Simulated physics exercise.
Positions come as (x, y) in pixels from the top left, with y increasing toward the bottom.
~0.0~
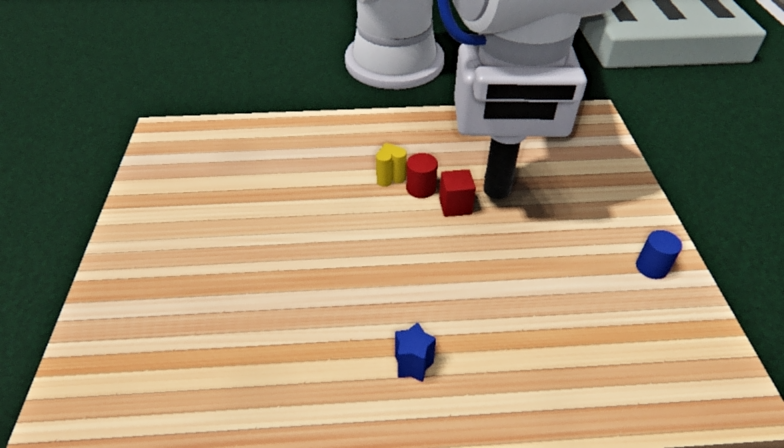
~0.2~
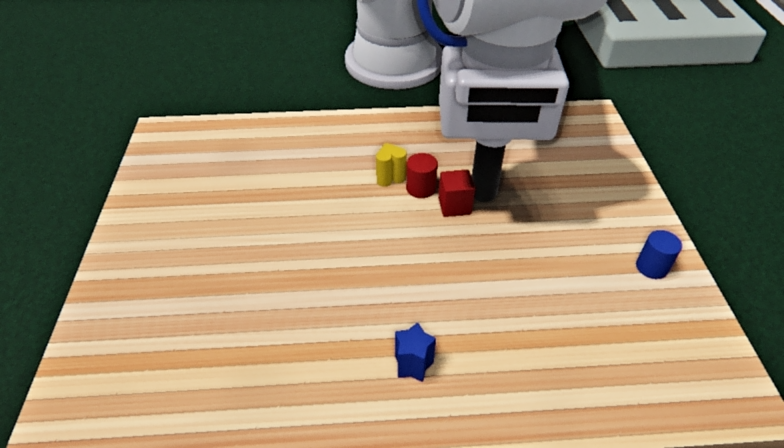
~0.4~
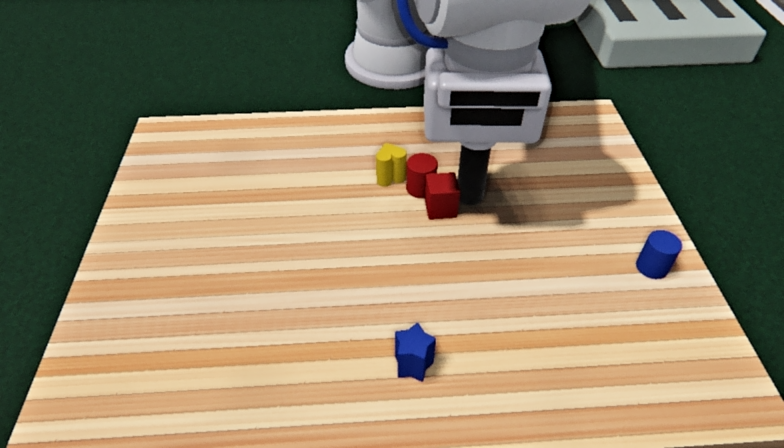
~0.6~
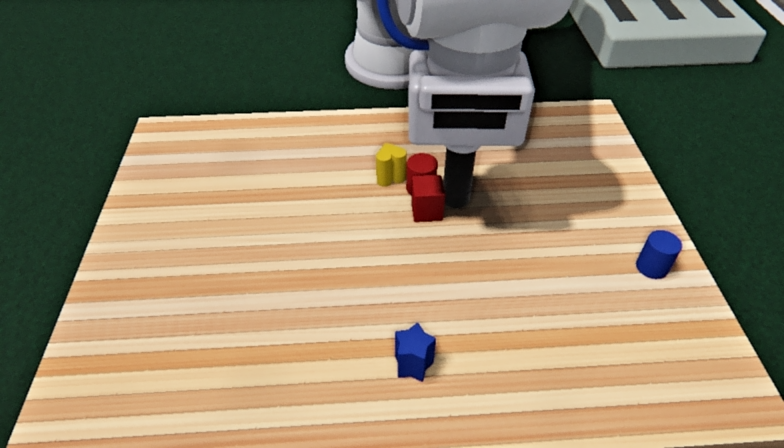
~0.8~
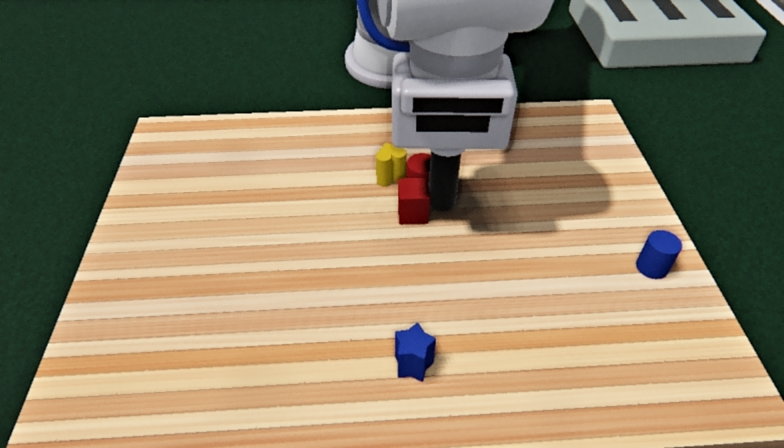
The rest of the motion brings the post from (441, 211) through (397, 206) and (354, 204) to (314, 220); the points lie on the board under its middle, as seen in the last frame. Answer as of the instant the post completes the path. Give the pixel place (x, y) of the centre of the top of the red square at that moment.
The middle of the upper face of the red square will lie at about (340, 205) in the picture.
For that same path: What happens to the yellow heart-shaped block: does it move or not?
By the last moment, the yellow heart-shaped block will still be in its place.
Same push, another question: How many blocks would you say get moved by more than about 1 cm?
The count will be 1.
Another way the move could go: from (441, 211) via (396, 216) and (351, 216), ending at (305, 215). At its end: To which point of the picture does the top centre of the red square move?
I'd place it at (285, 208), taking the centre of its top.
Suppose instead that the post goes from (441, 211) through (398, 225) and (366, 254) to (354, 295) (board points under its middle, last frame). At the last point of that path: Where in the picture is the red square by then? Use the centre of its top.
I'd place it at (353, 199), taking the centre of its top.
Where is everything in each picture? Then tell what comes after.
In the first picture, lower end of the post at (497, 191), tops of blocks, yellow heart-shaped block at (390, 152), red square at (458, 179), red cylinder at (422, 162).
In the second picture, post at (483, 194), blocks as before.
In the third picture, post at (469, 197), red square at (443, 182).
In the fourth picture, post at (456, 200), red square at (428, 185).
In the fifth picture, post at (442, 203), yellow heart-shaped block at (390, 152), red square at (414, 188), red cylinder at (422, 162).
The first path, step by step. One third of the way, post at (397, 197); red square at (372, 190), turned 45° anticlockwise.
Two thirds of the way, post at (352, 196); red square at (346, 198), turned 90° anticlockwise.
At the end, post at (313, 212); yellow heart-shaped block not moved; red square at (340, 205), turned 120° anticlockwise; red cylinder not moved.
